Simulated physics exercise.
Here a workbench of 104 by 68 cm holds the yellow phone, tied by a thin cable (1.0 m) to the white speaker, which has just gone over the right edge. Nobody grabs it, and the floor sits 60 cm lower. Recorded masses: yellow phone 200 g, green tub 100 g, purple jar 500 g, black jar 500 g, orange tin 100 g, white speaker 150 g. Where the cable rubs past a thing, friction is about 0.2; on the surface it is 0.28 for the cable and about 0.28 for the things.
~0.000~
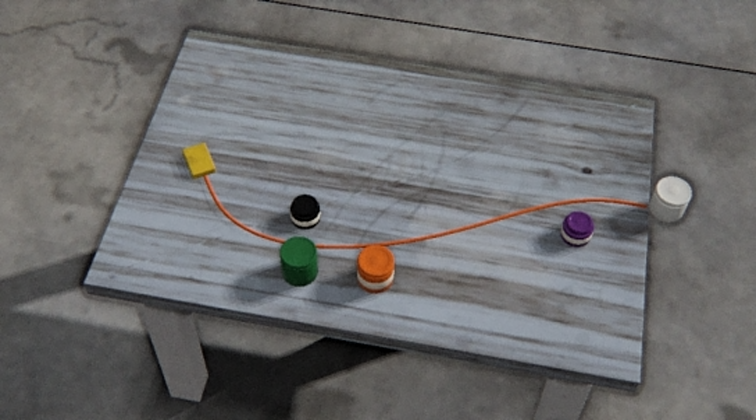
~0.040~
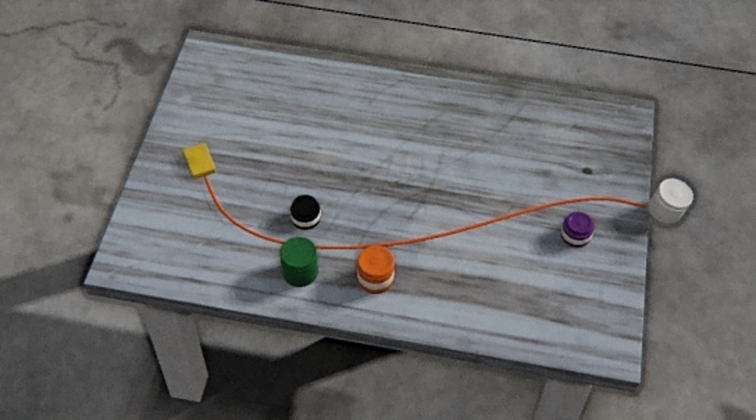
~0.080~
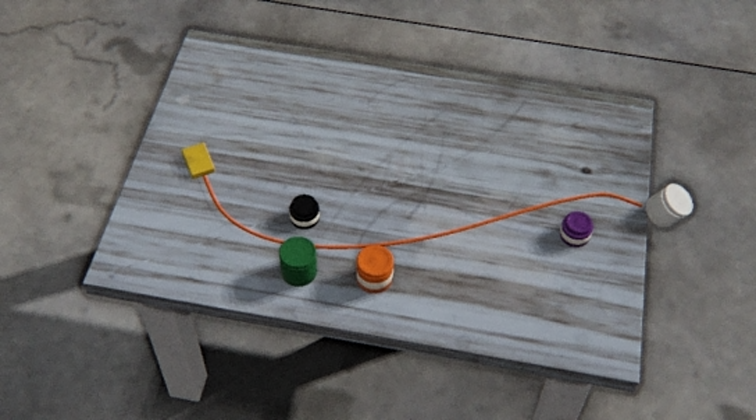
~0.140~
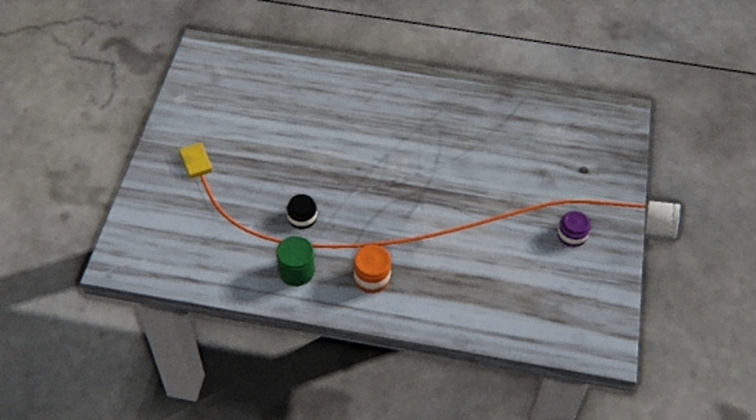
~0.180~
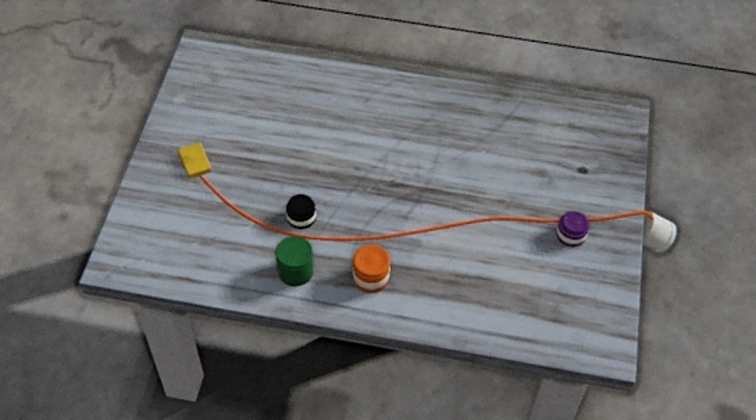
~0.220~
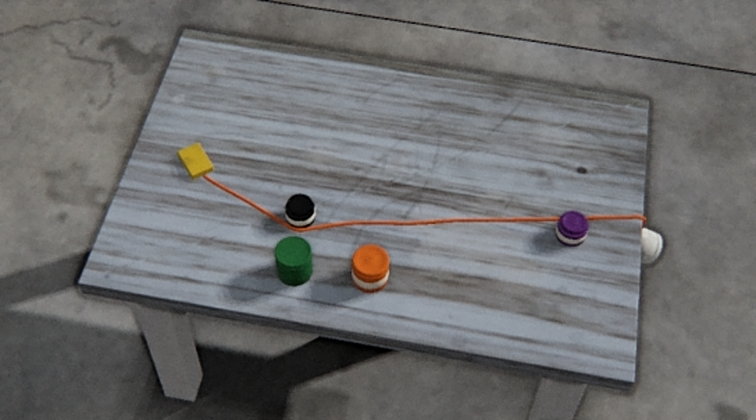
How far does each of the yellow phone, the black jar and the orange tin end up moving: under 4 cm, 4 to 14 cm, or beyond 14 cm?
My guess is the yellow phone covers a big distance; my guess is the black jar covers only a tiny distance; my guess is the orange tin covers only a tiny distance.
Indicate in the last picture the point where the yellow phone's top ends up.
End position in the last picture: Approx. (268, 212).
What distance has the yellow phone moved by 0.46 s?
By then the yellow phone has moved close to 10 cm.
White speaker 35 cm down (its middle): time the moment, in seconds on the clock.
Answer: Never.
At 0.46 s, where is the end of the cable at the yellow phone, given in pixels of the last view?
It sits close to (255, 192) in the last view.
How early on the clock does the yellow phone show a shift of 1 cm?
For the yellow phone, around 0.24 seconds.
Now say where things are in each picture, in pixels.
Yellow phone (199, 159); black jar (305, 204); orange tin (376, 260); cable runs through (599, 200) (507, 216) (415, 240) (229, 216), in the first picture.
White speaker (674, 192); cable runs through (598, 199) (415, 241) (228, 217), in the second picture.
White speaker (669, 206); cable runs through (595, 195) (414, 240) (227, 217), in the third picture.
White speaker (662, 219); cable runs through (597, 202) (412, 239) (225, 216), in the fourth picture.
White speaker (654, 232); cable runs through (615, 217) (423, 231) (236, 210), in the fifth picture.
Yellow phone (195, 159); black jar (300, 204); orange tin (371, 260); cable runs through (630, 217) (533, 220) (435, 222) (336, 225) (249, 202), in the sixth picture.
At 0.5 s, the cable's tail end at (255, 192); yellow phone 11 cm off its start, white speaker over the edge.
At 0.7 s, the cable's tail end at (280, 220); yellow phone 19 cm off its start, white speaker over the edge.
At 1.0 s, the cable's tail end at (286, 222); yellow phone 21 cm off its start at (268, 212), white speaker over the edge.
At 1.2 s, the cable's tail end at (286, 222); yellow phone 21 cm off its start, white speaker over the edge.
At 2.4 s, the cable's tail end at (286, 222); yellow phone 21 cm off its start at (268, 212), black jar 1 cm off its start at (303, 203), orange tin 0 cm off its start at (371, 260), white speaker over the edge.
